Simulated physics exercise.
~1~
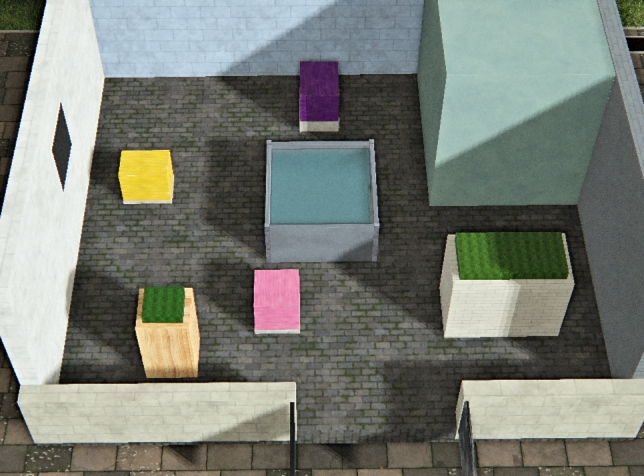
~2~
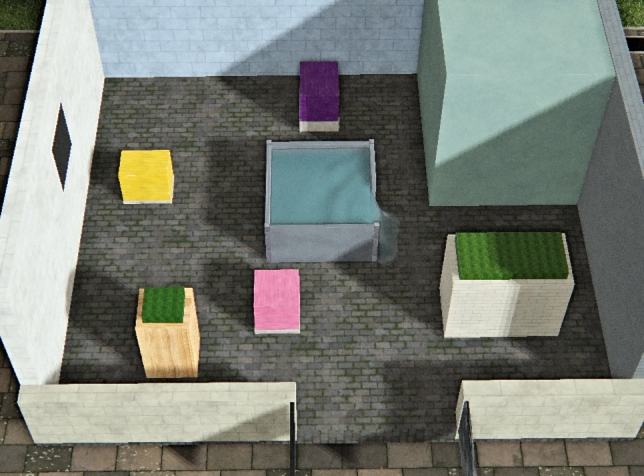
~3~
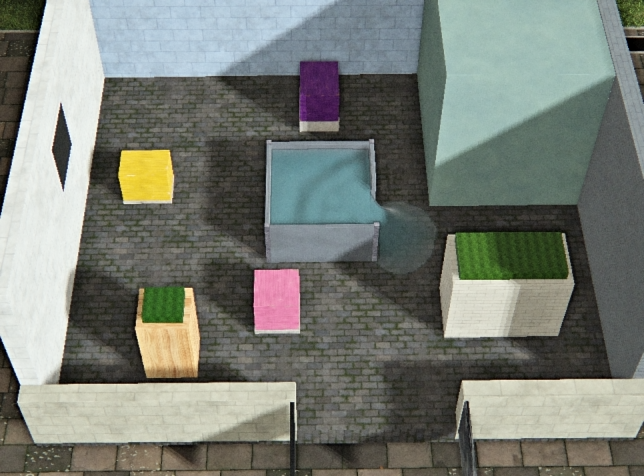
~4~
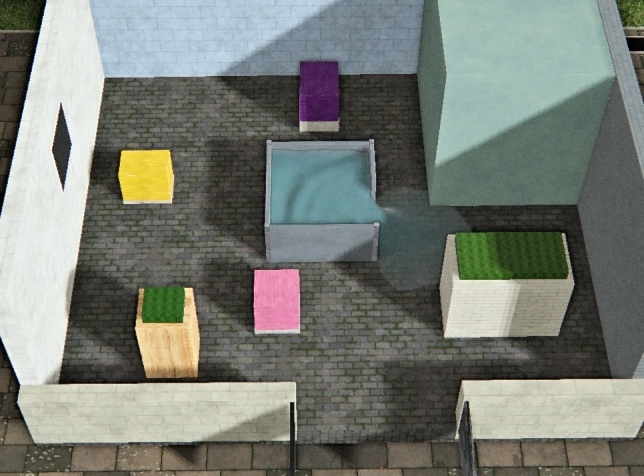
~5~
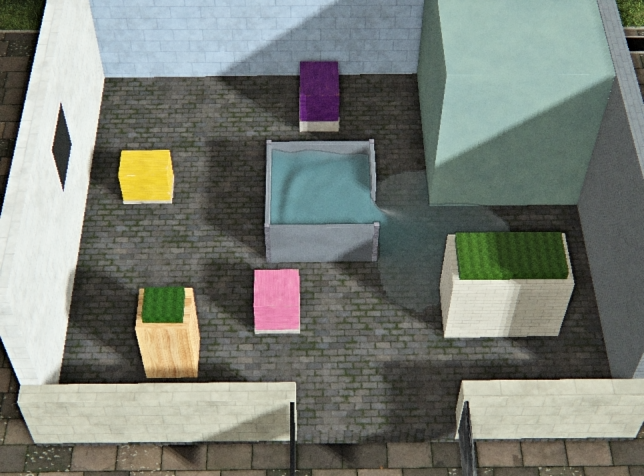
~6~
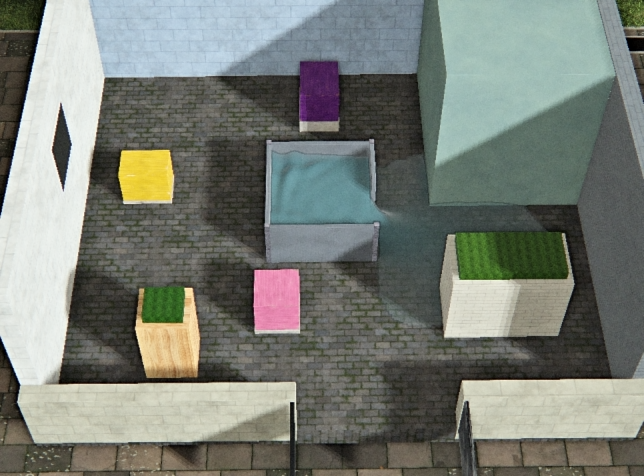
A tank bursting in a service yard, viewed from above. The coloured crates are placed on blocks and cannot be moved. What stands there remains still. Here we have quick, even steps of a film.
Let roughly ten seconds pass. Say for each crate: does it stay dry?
Purple crate: Yes, it stays dry; yellow crate: Yes, it stays dry; pink crate: Yes, it stays dry.
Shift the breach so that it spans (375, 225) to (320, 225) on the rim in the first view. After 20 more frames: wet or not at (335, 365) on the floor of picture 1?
Status of the point: Soaked.
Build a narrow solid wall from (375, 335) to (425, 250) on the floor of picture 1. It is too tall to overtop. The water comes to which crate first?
Answer: The crate marked pink.
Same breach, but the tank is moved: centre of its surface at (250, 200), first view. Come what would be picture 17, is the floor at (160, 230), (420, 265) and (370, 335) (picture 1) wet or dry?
Results in order - left untouched, swamped, swamped.
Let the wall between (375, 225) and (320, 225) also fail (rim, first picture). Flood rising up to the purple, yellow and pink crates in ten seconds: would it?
Result - purple one is missed; yellow one is missed; pink one is hit by the flood.
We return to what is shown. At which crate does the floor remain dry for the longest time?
Answer: The crate marked yellow.
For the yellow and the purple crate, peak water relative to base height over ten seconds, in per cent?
Around 30 % and 30 %.
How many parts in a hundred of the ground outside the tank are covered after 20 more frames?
That's roughly 25 per cent.
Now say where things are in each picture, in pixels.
The first frame shows the tank at (321, 187) is whole and still.
In the second frame, water pours out at (372, 225) and has run to (386, 214).
In the third frame, the front is at (429, 223), out from the gap at (371, 227).
In the fourth frame, the front is at a hidden place, out from the gap at (371, 228).
In the fifth frame, the front is at a hidden place, out from the gap at (371, 228).
In the sixth frame, water pours out at (371, 228) and has run to a hidden place.
A moment on, water covers 20 % of the floor; the purple crate not reached, the yellow crate not reached, the pink crate not reached.
Next, water covers 25 % of the floor; the purple crate not reached, the yellow crate not reached, the pink crate not reached.
Then, water covers 25 % of the floor; the purple crate water round its plinth, the yellow crate not reached, the pink crate not reached.
Later, water covers 50 % of the floor; the purple crate water round its plinth, the yellow crate not reached, the pink crate water round its plinth.
In the end, water covers 75 % of the floor; the purple crate stayed above the water, the yellow crate stayed above the water, the pink crate stayed above the water.
